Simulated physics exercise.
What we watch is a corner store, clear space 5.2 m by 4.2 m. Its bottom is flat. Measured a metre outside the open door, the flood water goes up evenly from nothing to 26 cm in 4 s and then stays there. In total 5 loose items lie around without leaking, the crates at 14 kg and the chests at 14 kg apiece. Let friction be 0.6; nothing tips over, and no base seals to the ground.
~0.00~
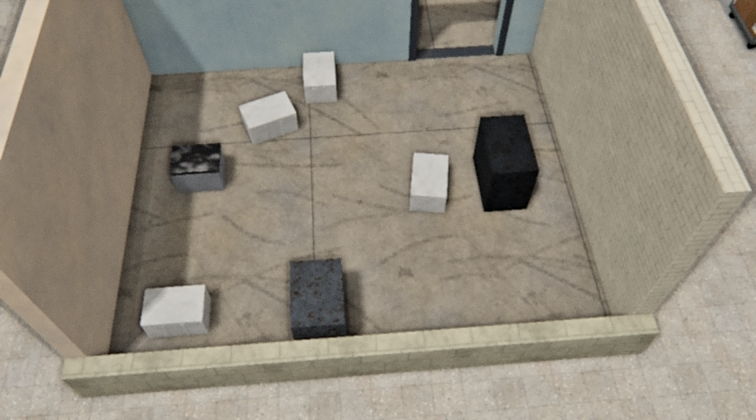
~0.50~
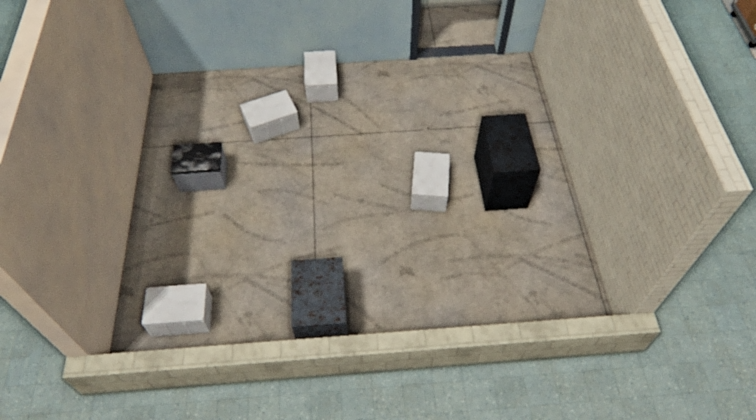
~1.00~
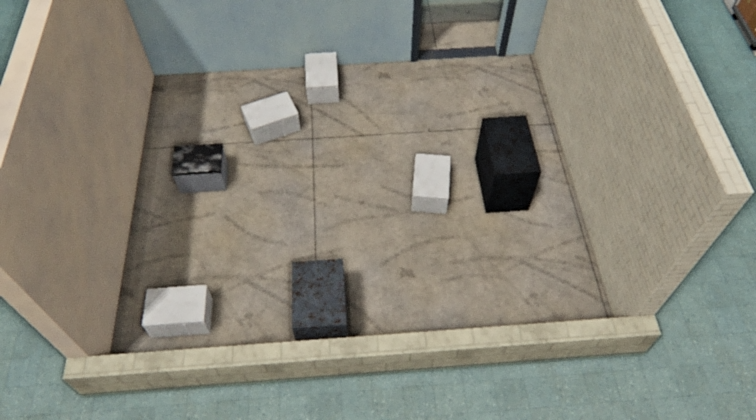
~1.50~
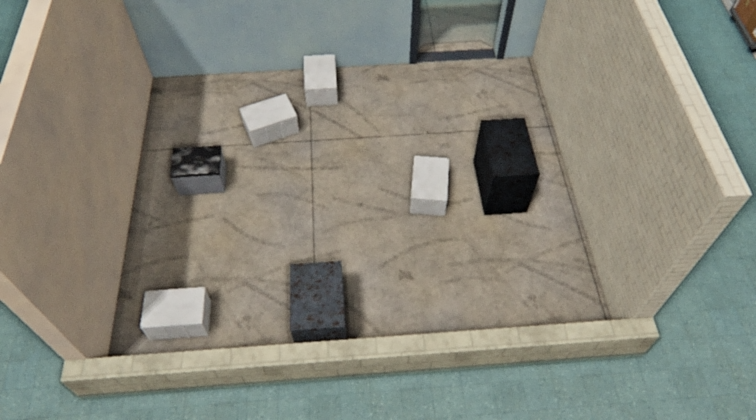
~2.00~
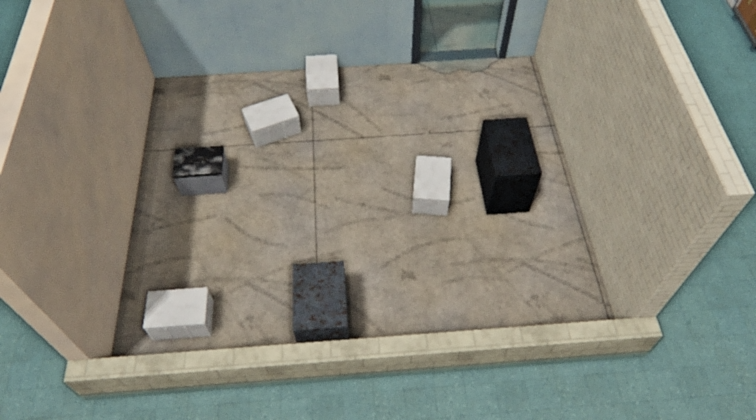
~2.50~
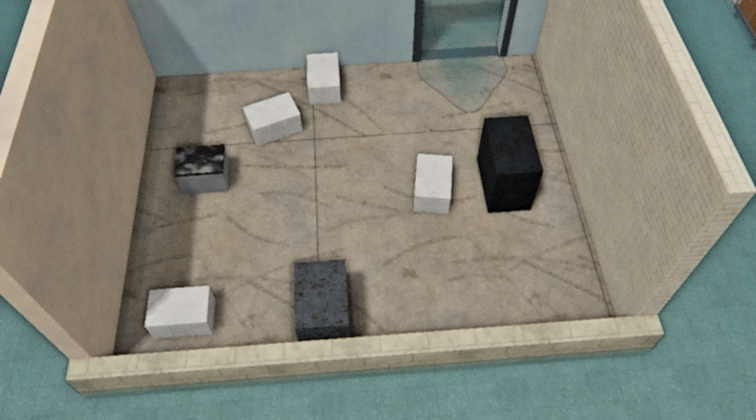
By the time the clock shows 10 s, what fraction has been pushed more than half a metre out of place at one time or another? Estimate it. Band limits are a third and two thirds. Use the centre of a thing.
The result will fall in the lower range, below a third.
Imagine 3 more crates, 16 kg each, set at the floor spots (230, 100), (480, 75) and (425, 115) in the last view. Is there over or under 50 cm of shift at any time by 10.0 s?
Well, it goes below, above, above.
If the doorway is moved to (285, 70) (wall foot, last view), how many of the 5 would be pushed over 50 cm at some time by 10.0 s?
Count: 3.
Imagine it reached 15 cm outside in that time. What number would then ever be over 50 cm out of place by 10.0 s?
0.
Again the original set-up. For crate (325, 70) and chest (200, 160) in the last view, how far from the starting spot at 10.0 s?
Net displacement, in order: 0 cm; 0 cm.
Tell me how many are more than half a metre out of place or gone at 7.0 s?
By my reckoning, 1.
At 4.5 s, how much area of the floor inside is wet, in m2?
Some 7.0 m2.
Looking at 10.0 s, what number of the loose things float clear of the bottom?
At that time the total is 2.
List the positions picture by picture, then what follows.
A crate at (319, 69) rests on the ground; a chest at (195, 158) rests on the ground; 0.0 m2 under water; 0 of 5 have shifted, in the first frame.
A crate at (320, 68) rests on the ground; a chest at (196, 157), on the bottom; 0.0 m2 under water; 0 of 5 have shifted, in the second frame.
A crate at (321, 69) rests on the ground; a chest at (197, 158) rests on the ground; water covers 0.0 m2; 0 of 5 have shifted, in the third frame.
A crate at (320, 71), on the bottom; a chest at (196, 160) rests on the ground; water covers 0.0 m2; 0 of 5 have shifted, in the fourth frame.
A crate at (322, 72), on the bottom; a chest at (198, 160) rests on the ground; 0.1 m2 under water; 0 of 5 have shifted, in the fifth frame.
A crate at (323, 70) rests on the ground; a chest at (199, 159), on the bottom; water covers 0.7 m2; 0 of 5 have shifted, in the sixth frame.
After 3.5 s 0 of 5 are over 50 cm from their spots; 0 afloat.
After 4.5 s 0 of 5 are over 50 cm from their spots; 0 afloat.
After 7.0 s 1 of 5 are over 50 cm from their spots; 0 afloat.
After 10.0 s 1 of 5 are over 50 cm from their spots, and 1 have been at some point; 2 afloat.
